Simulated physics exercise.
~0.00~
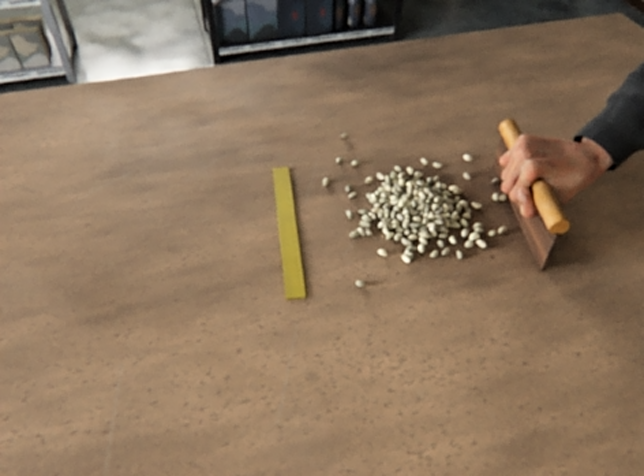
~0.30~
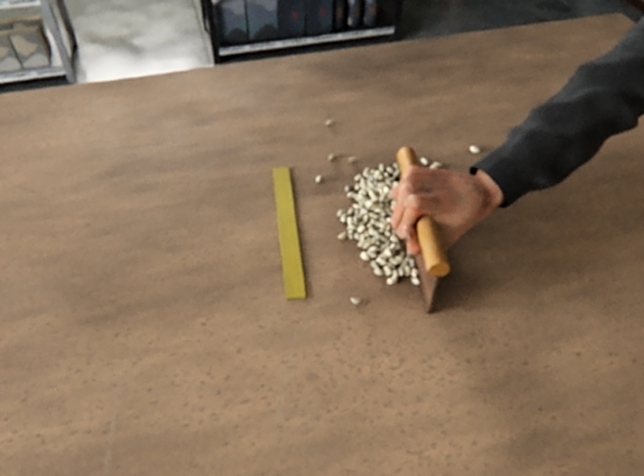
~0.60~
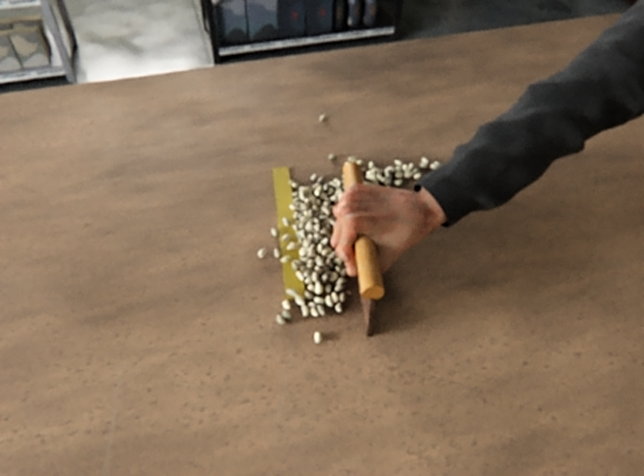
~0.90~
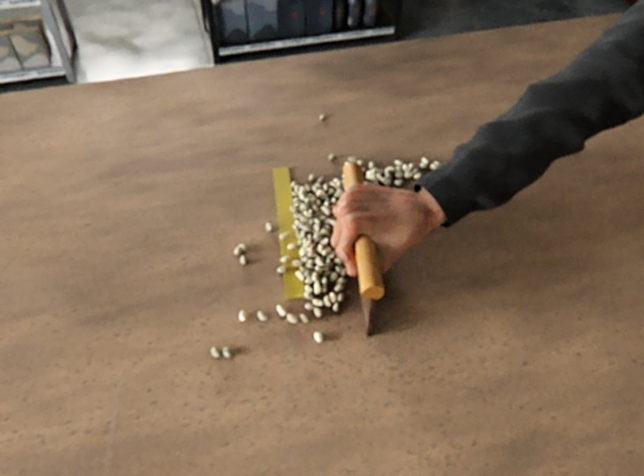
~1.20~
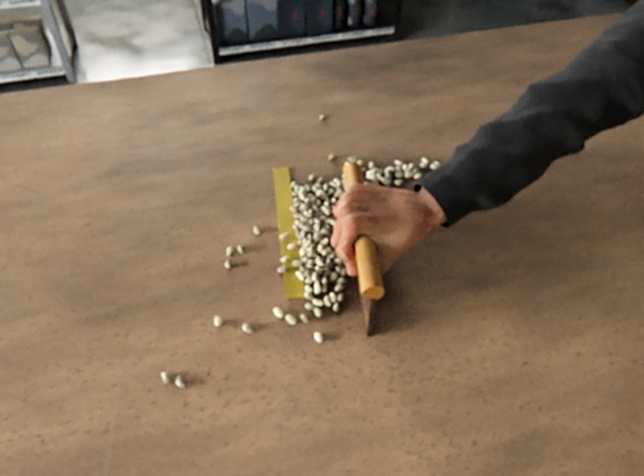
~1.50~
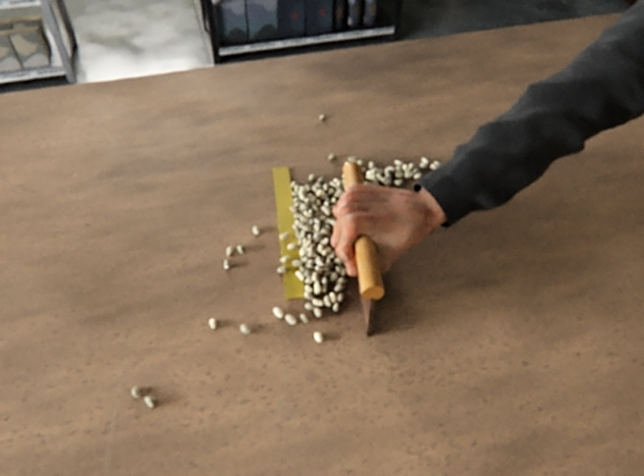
Hand pushing a wooden-handled scraper left into spilt white beans, stopping near a yellow strip as a few beans roll beyond it.
